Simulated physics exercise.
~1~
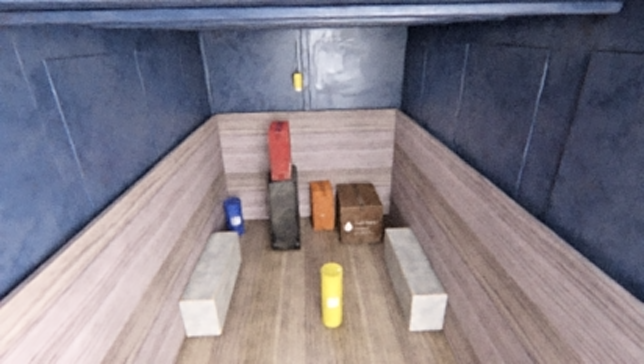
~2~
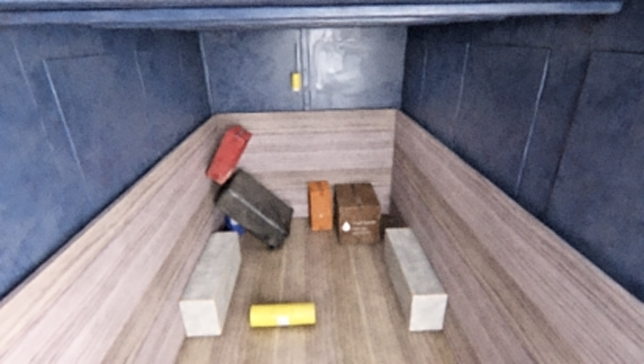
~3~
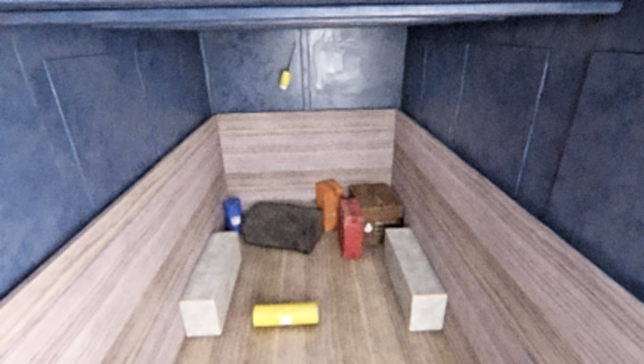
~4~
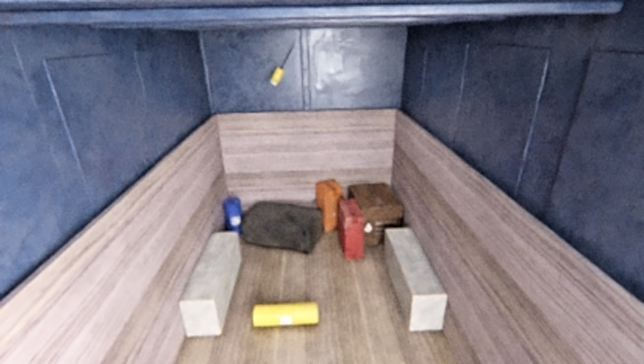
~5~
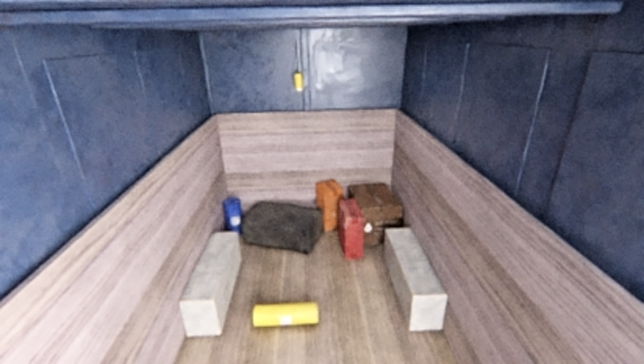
The clip opens on a load bay with wood-panelled lower walls, where a red box stands on an upright black case near orange and brown boxes, a blue canister and an upright yellow canister. The black case tilts left with the red box leaning above it, while the yellow canister topples onto its side. The red box then drops to the floor on the right, the black case falls flat, and the brown box shifts right. Above them, the small yellow lamp swings on its cord. Finally the load lies still, with the blue canister still upright at left.
